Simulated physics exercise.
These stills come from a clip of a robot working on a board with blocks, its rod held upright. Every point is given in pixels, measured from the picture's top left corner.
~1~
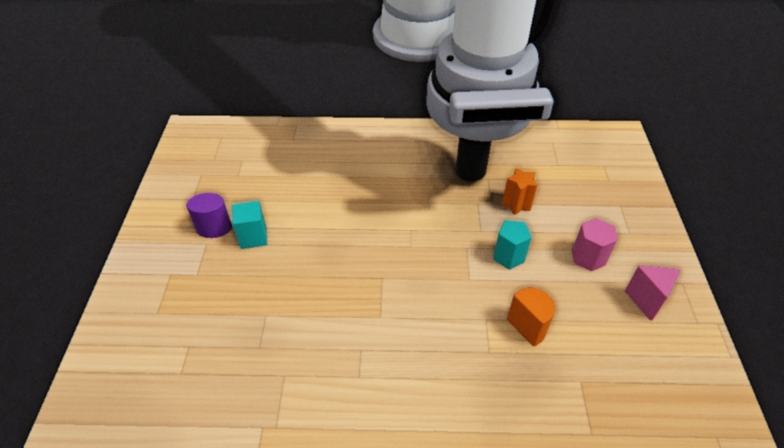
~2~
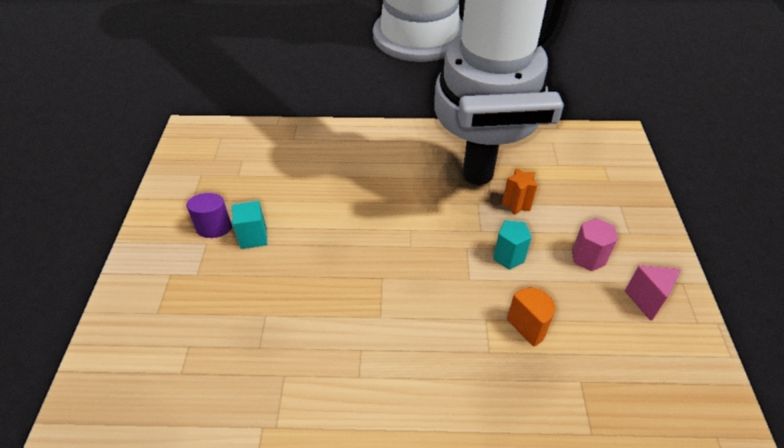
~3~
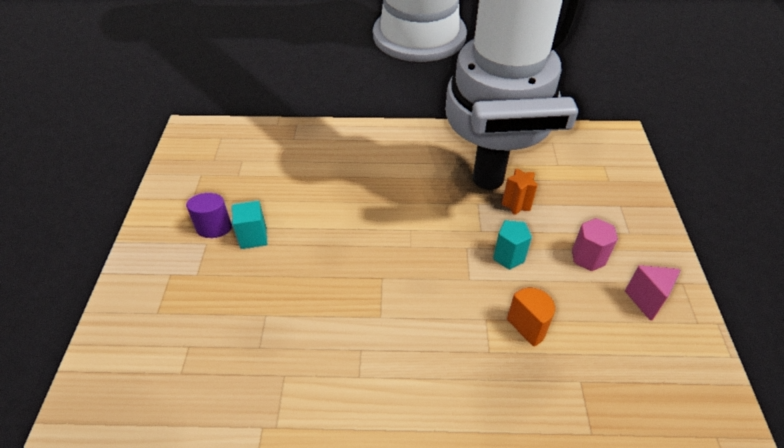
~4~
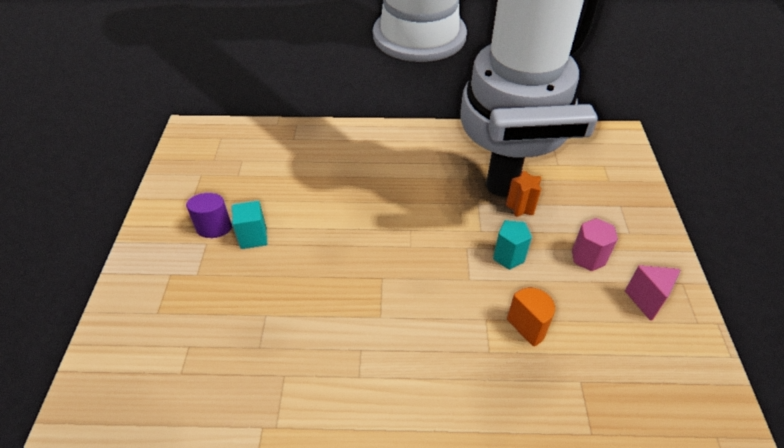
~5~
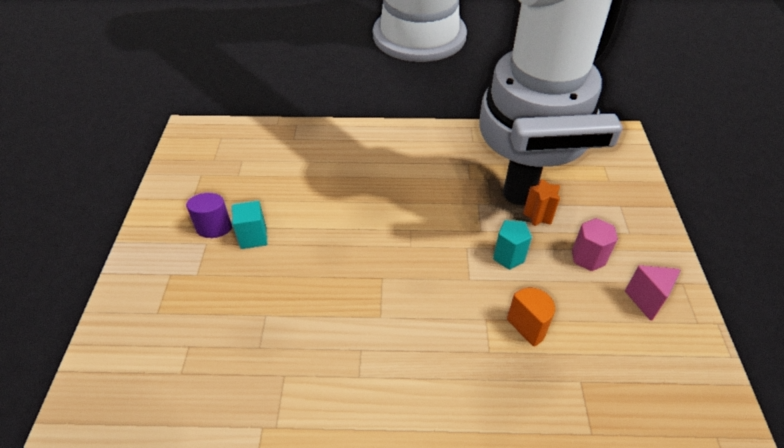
At first, a robot arm holds its black rod just left of an orange star-shaped block on a wooden board scattered with purple, turquoise, orange and pink blocks. The rod moves right and slightly toward the viewer, meets the orange star and pushes it a short way right, while the other blocks stay still.
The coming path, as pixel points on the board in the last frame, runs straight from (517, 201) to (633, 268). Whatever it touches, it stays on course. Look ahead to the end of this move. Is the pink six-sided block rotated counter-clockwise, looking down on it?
My answer is no.
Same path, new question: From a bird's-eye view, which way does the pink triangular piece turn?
It goes anticlockwise.
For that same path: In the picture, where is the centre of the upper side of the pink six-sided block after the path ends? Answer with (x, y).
The middle of its upper face will lie at (636, 268).
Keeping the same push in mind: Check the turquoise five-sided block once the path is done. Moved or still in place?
That one stays where it is.
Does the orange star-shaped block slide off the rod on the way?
Short answer: No.
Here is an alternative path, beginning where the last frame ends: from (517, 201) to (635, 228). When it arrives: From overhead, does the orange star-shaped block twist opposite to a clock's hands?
It seems not.
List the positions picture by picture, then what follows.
In the first picture, rod tip at (471, 171); block tops, turquoise five-sided block at (515, 231); orange star-shaped block at (523, 178); pink six-sided block at (600, 231); pink triangular piece at (662, 276).
In the second picture, rod at (478, 174); blocks unchanged.
In the third picture, rod at (488, 179); blocks unchanged.
In the fourth picture, rod at (502, 186); orange star-shaped block at (528, 181).
In the fifth picture, rod at (519, 194); turquoise five-sided block at (515, 231); orange star-shaped block at (547, 189); pink six-sided block at (600, 231); pink triangular piece at (662, 276).
On the path given first. One third of the way, rod at (556, 214); orange star-shaped block at (587, 211); pink six-sided block at (603, 234), turned 10° clockwise.
Two thirds of the way, rod at (595, 237); orange star-shaped block at (631, 234); pink six-sided block at (630, 261), turned 75° clockwise; pink triangular piece at (665, 281), turned 20° anticlockwise.
At the end, rod at (637, 261); turquoise five-sided block in place; orange star-shaped block at (676, 260); pink six-sided block at (636, 268), turned 110° clockwise; pink triangular piece at (668, 289), turned 30° anticlockwise.
